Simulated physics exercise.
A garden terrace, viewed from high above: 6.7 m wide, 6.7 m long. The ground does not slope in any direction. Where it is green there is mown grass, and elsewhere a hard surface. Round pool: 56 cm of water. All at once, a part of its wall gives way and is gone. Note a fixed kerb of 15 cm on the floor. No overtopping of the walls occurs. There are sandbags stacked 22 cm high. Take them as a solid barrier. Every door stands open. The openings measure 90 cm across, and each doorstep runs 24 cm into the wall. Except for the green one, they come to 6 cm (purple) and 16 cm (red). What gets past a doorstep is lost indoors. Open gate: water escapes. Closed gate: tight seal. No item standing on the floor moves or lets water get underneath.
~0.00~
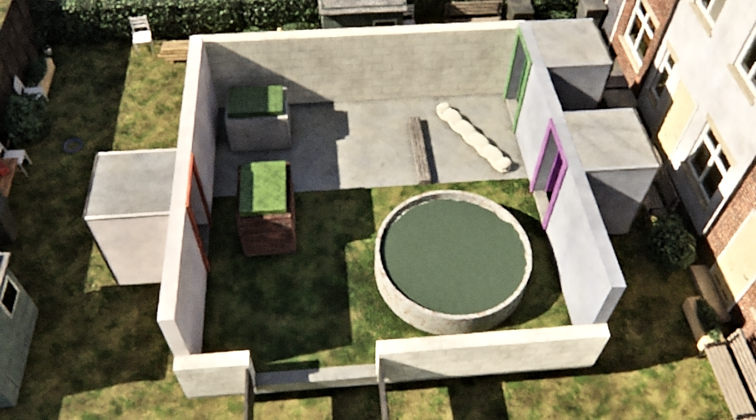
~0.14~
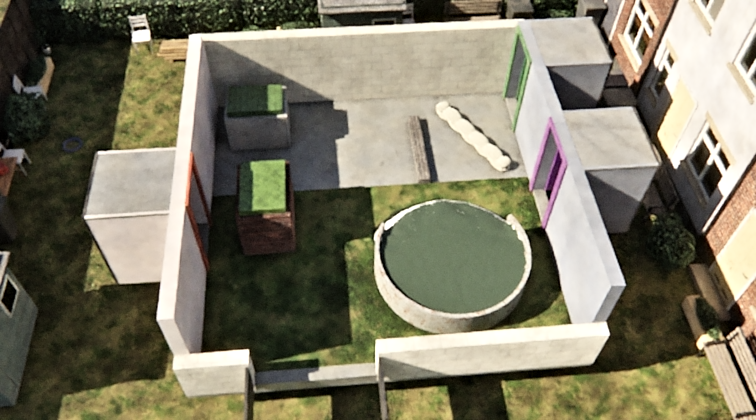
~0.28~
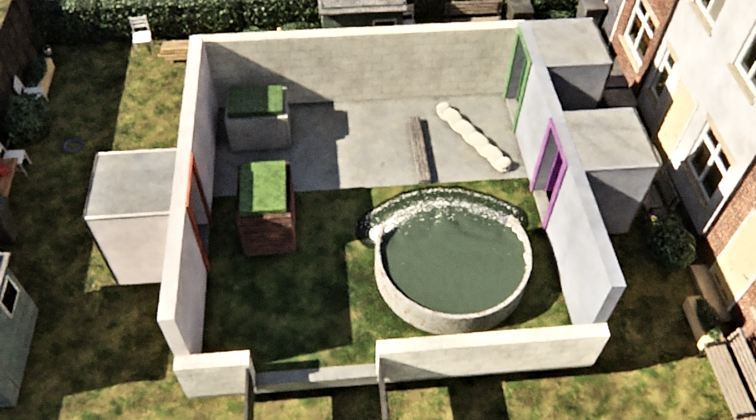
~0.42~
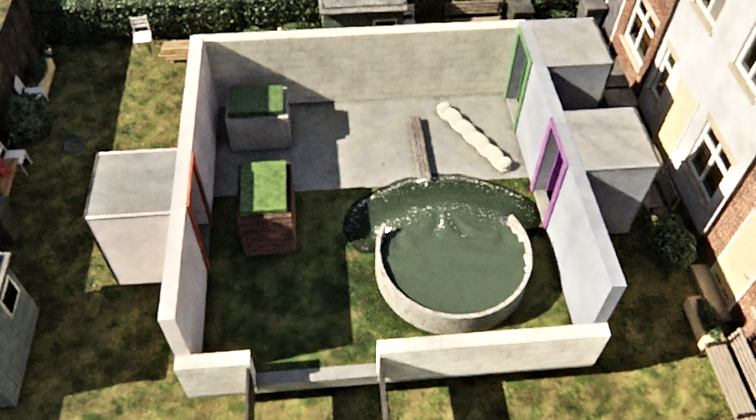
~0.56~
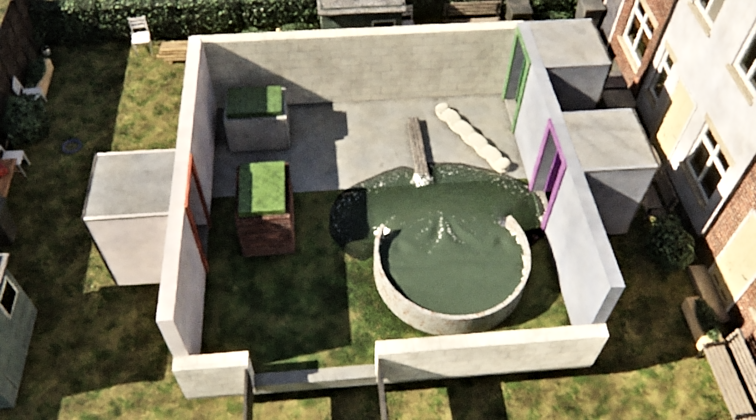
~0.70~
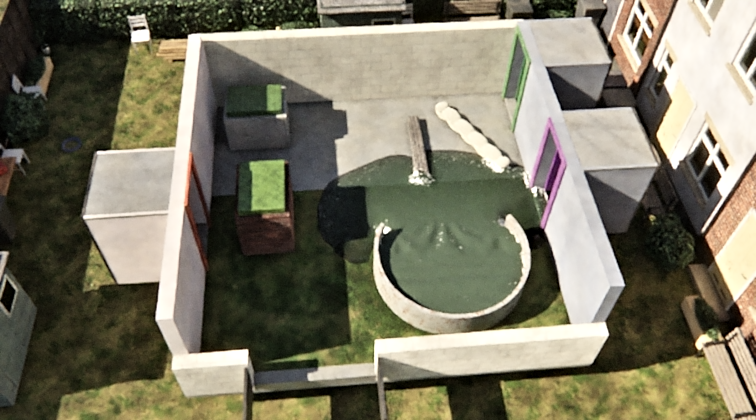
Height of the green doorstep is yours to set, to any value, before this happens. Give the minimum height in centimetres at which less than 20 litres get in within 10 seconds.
14 cm.
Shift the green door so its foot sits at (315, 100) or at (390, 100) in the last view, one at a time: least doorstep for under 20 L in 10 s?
Around 17 and 23 cm respectively.
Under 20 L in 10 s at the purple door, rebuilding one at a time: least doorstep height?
For purple: Close to 12.5 cm.
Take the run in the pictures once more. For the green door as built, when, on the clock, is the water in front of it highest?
Around 4.0 seconds.
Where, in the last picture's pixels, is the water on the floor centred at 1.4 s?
My guess is close to (441, 232).
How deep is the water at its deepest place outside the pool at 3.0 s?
31 cm.
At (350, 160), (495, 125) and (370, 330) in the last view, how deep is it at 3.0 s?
Close to 6, 4 and 0 cm, one after the other.
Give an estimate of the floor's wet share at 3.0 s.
60 %.
After 1.4 s water covers 40 % of the floor, deepest (30 cm) near (427, 185); 2 cm at the green door, 0 litres in over its 7 cm doorstep.
After 3.0 s water covers 60 % of the floor, deepest (31 cm) near (412, 102); 3 cm at the green door, 0 litres in over its 7 cm doorstep.
After 10.0 s water covers 95 % of the floor, deepest (11 cm) near (406, 114); 8 cm at the green door, 121 litres in over its 7 cm doorstep.
At the green door as built, the water arrived by 1.4 s and peaked near 18 cm at 4.2 s.
With a doorstep of 12 cm, 37 litres would have come in within the 10 s; with 16 cm, 10 litres. So under 20 litres takes about 14 cm.
